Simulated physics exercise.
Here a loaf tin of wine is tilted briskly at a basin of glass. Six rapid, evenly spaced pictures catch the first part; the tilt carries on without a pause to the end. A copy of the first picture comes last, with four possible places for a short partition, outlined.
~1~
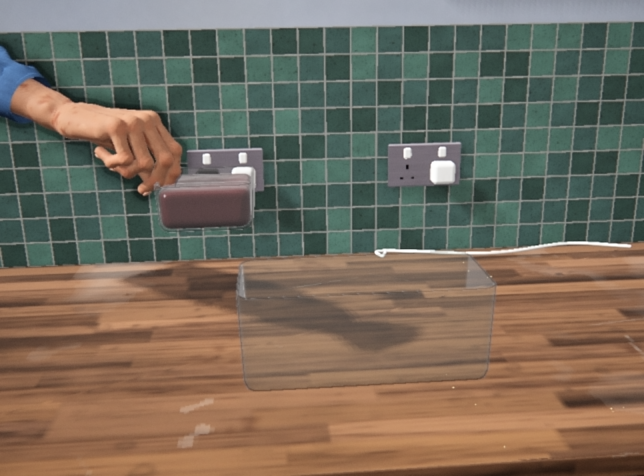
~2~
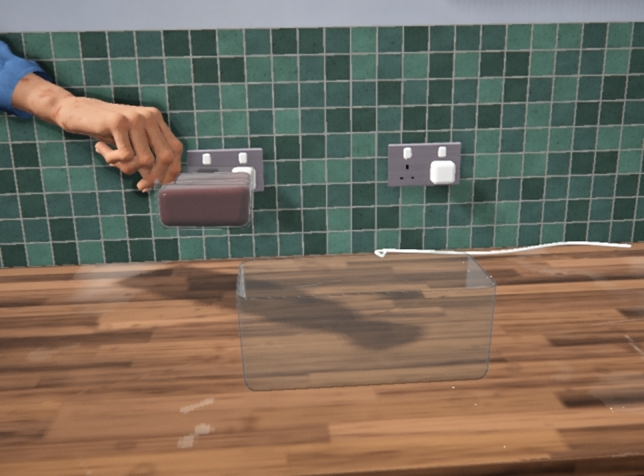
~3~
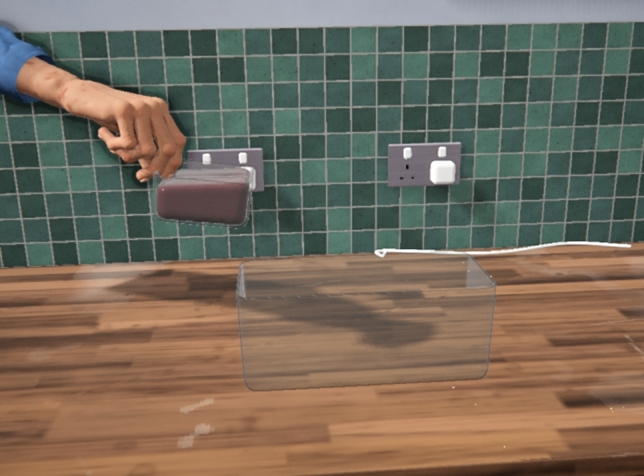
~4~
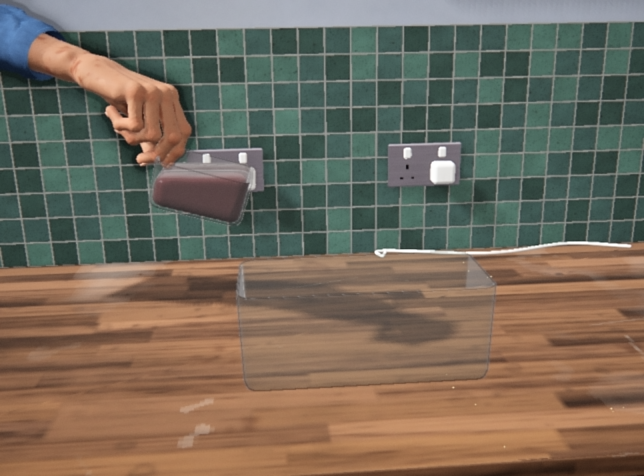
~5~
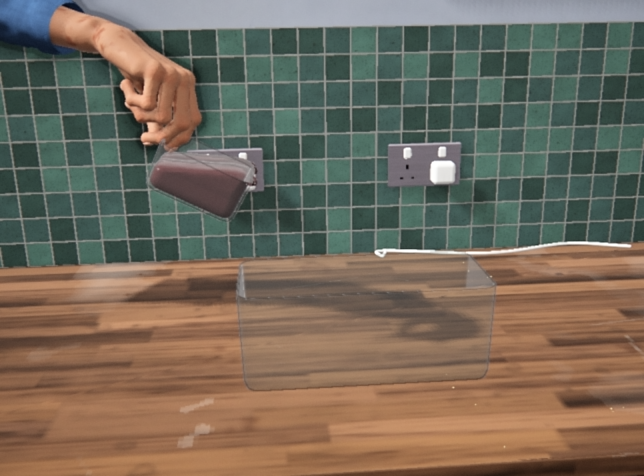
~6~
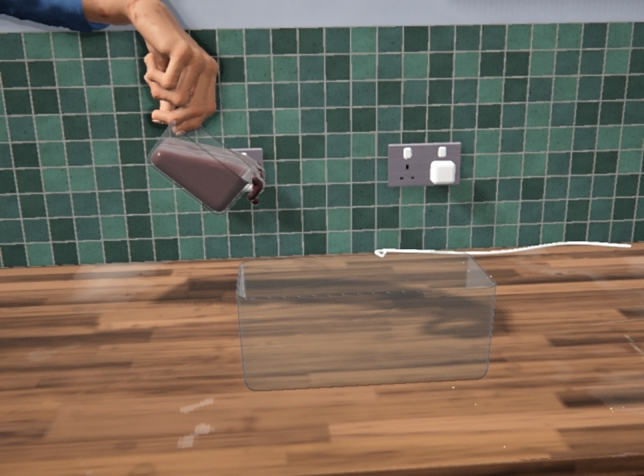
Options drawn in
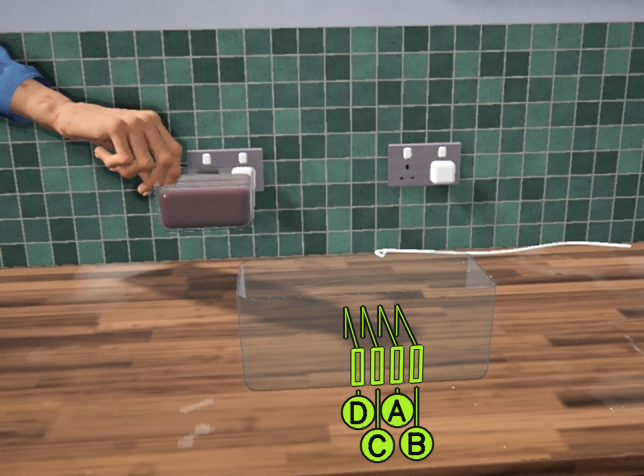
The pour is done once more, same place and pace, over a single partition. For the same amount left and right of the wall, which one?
D is best.
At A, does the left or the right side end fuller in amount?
The left side.
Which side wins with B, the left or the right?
The left side.
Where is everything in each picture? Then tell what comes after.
The first picture shows upright, lip at (251, 174); basin from (244, 388) to (487, 375); nothing has left yet.
The second picture shows upright, lip at (251, 174); nothing has left yet.
The third picture shows tipped about 7°, lip at (251, 174); nothing has left yet.
The fourth picture shows tipped about 16°, lip at (251, 174); wine is over the lip, down to (251, 174).
The fifth picture shows tipped about 28°, lip at (251, 174); wine is over the lip, down to (254, 178).
The sixth picture shows tipped about 41°, lip at (251, 174); wine is over the lip, down to (257, 196).
On the marked copy, A at (397, 388); B at (416, 387); C at (377, 389); D at (358, 390).
If A is chosen, about 90 % ends left of the wall and 8 % right of it; 3 % is lost outside.
If B is chosen, about 86 % ends left of the wall and 9 % right of it; 5 % is lost outside.
If C is chosen, about 84 % ends left of the wall and 12 % right of it; 3 % is lost outside.
If D is chosen, about 47 % ends left of the wall and 50 % right of it; 3 % is lost outside.
